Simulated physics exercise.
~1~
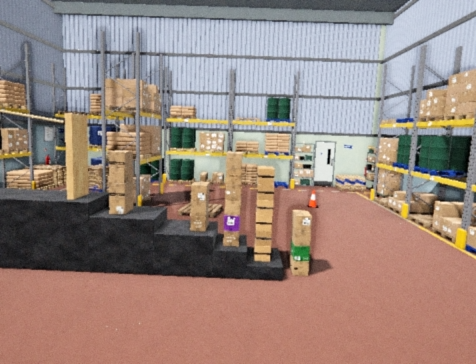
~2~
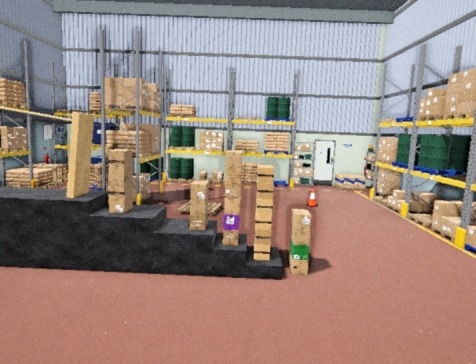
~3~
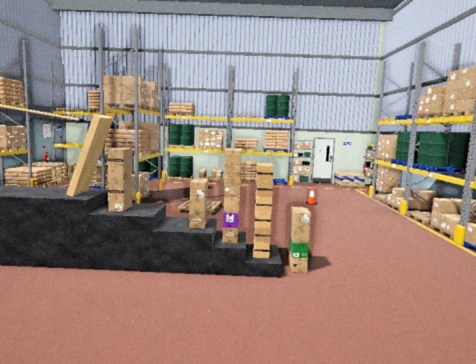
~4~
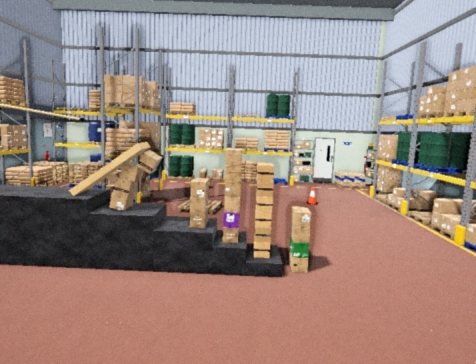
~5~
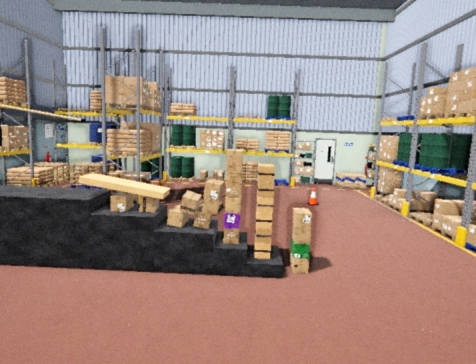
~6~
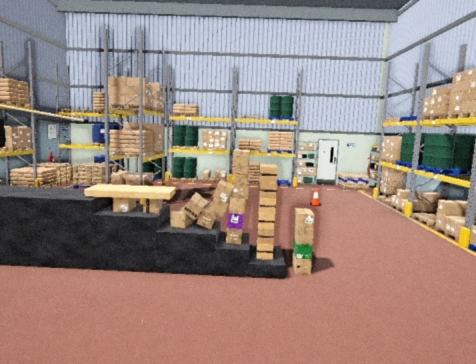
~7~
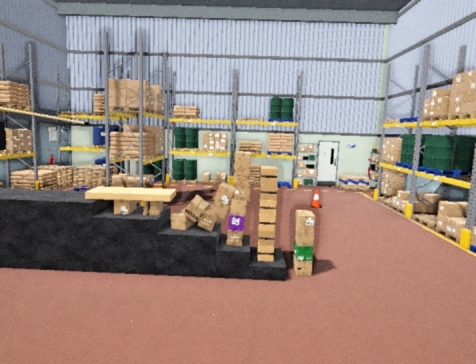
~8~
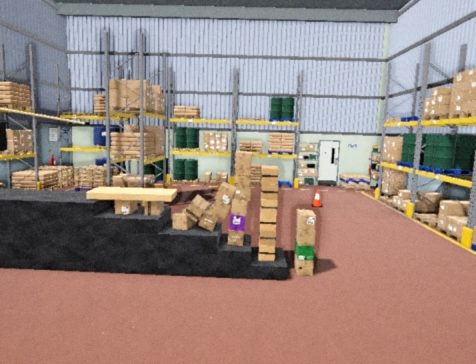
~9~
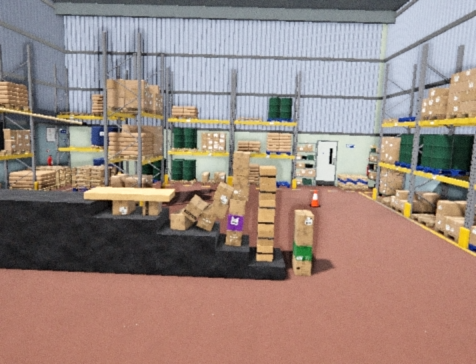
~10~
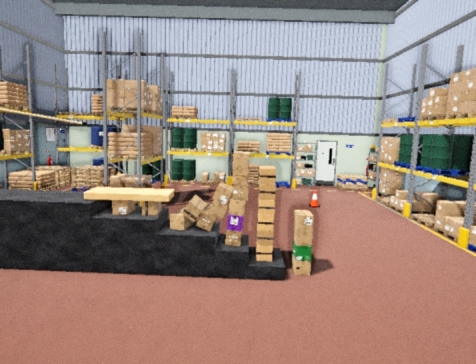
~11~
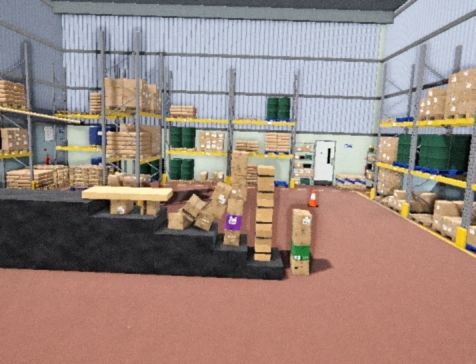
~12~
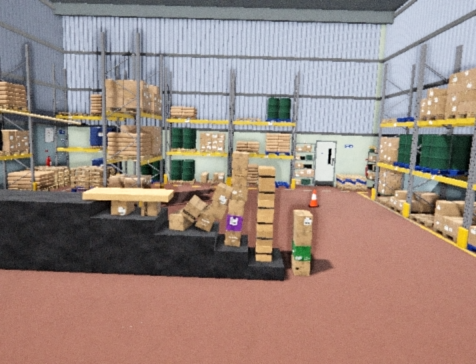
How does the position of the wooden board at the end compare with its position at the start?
The board stands upright on the top step at the start, but at the end it lies flat on its side.
